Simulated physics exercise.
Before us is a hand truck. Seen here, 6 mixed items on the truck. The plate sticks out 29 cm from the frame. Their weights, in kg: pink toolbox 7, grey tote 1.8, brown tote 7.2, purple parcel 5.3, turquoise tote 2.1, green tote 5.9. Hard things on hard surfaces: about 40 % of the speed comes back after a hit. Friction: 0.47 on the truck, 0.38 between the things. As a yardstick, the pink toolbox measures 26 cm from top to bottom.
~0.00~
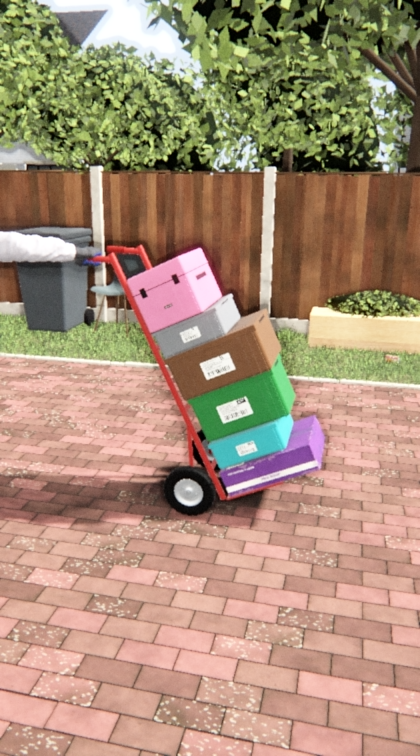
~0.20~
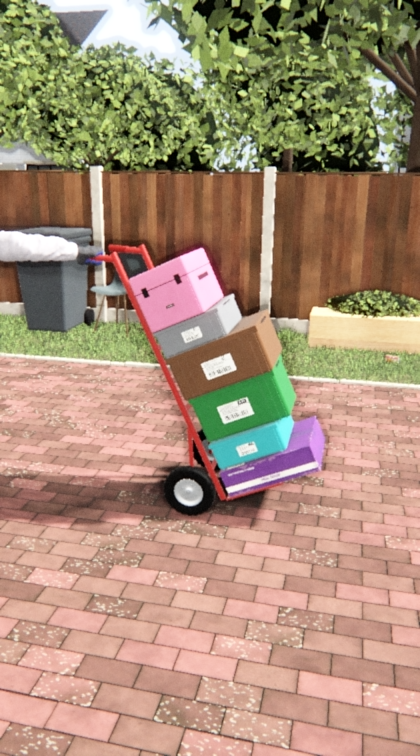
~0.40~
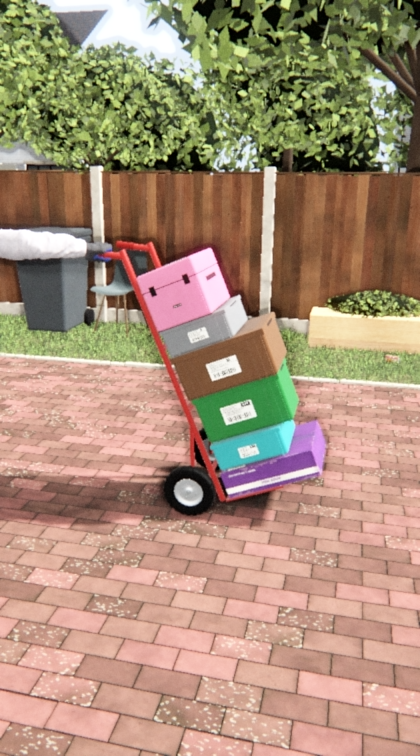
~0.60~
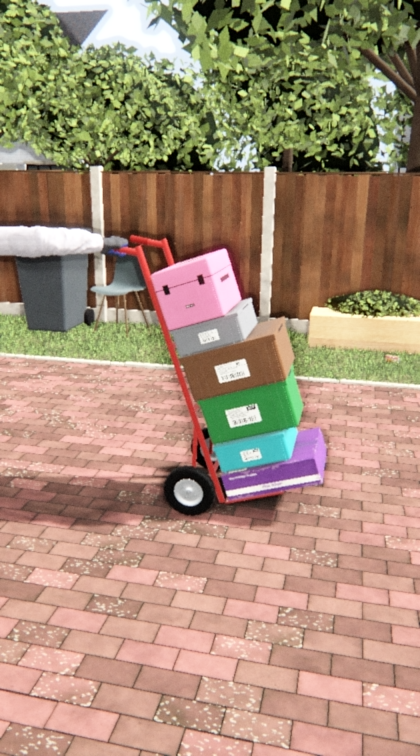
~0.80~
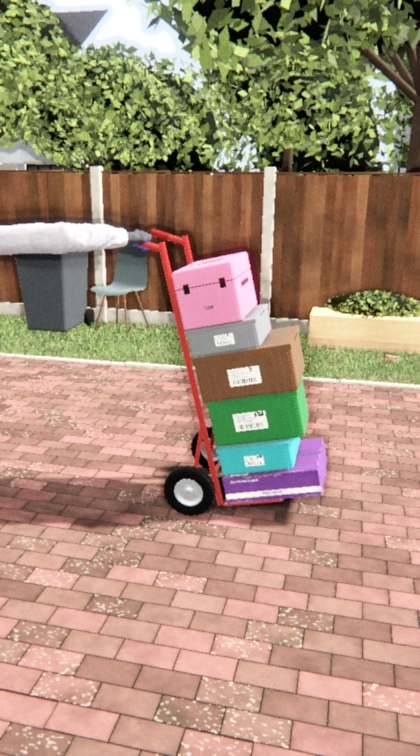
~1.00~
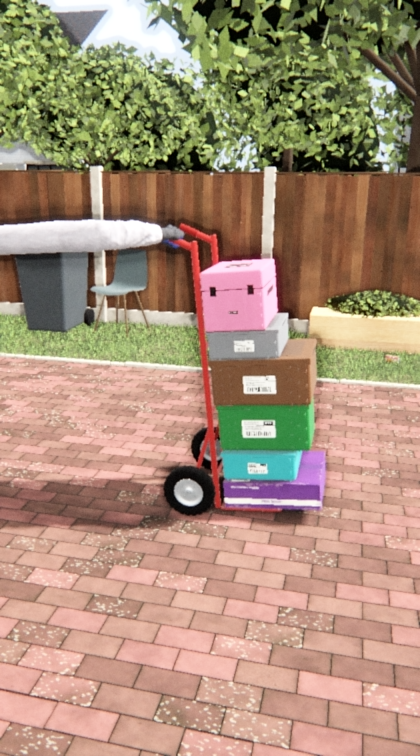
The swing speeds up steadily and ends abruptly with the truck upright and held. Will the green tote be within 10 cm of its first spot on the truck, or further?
The green tote stays put.
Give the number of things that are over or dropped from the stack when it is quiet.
In all, 0.
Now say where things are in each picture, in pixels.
Truck 25° back; green tote (243, 398); pink toolbox (177, 289), in the first frame.
Truck 24° back; brown tote (227, 355); purple parcel (274, 455), in the second frame.
Truck 22° back; turquoise tote (255, 436); pink toolbox (186, 289), in the third frame.
Truck 18° back; grey tote (216, 327); brown tote (240, 359), in the fourth frame.
Truck 13° back; purple parcel (277, 469); turquoise tote (260, 445), in the fifth frame.
Truck 6° back; green tote (267, 417); pink toolbox (241, 294), in the sixth frame.
By 1.20 s, truck upright; pink toolbox 4 cm from its spot; grey tote 3 cm from its spot; brown tote 2 cm from its spot.
By 1.30 s, truck upright; green tote rocked 4° off its seat near (279, 424); pink toolbox rocked 4° off its seat; grey tote rocked 4° off its seat.
By 1.60 s, truck upright; pink toolbox 6 cm from its spot; grey tote 3 cm from its spot; brown tote 2 cm from its spot.
By 1.70 s, truck upright; pink toolbox 2 cm from its spot.
When it is over (2.3 s), all 6 within 10 cm of the start. End places, in pixels of the last picture, green tote near (273, 424).
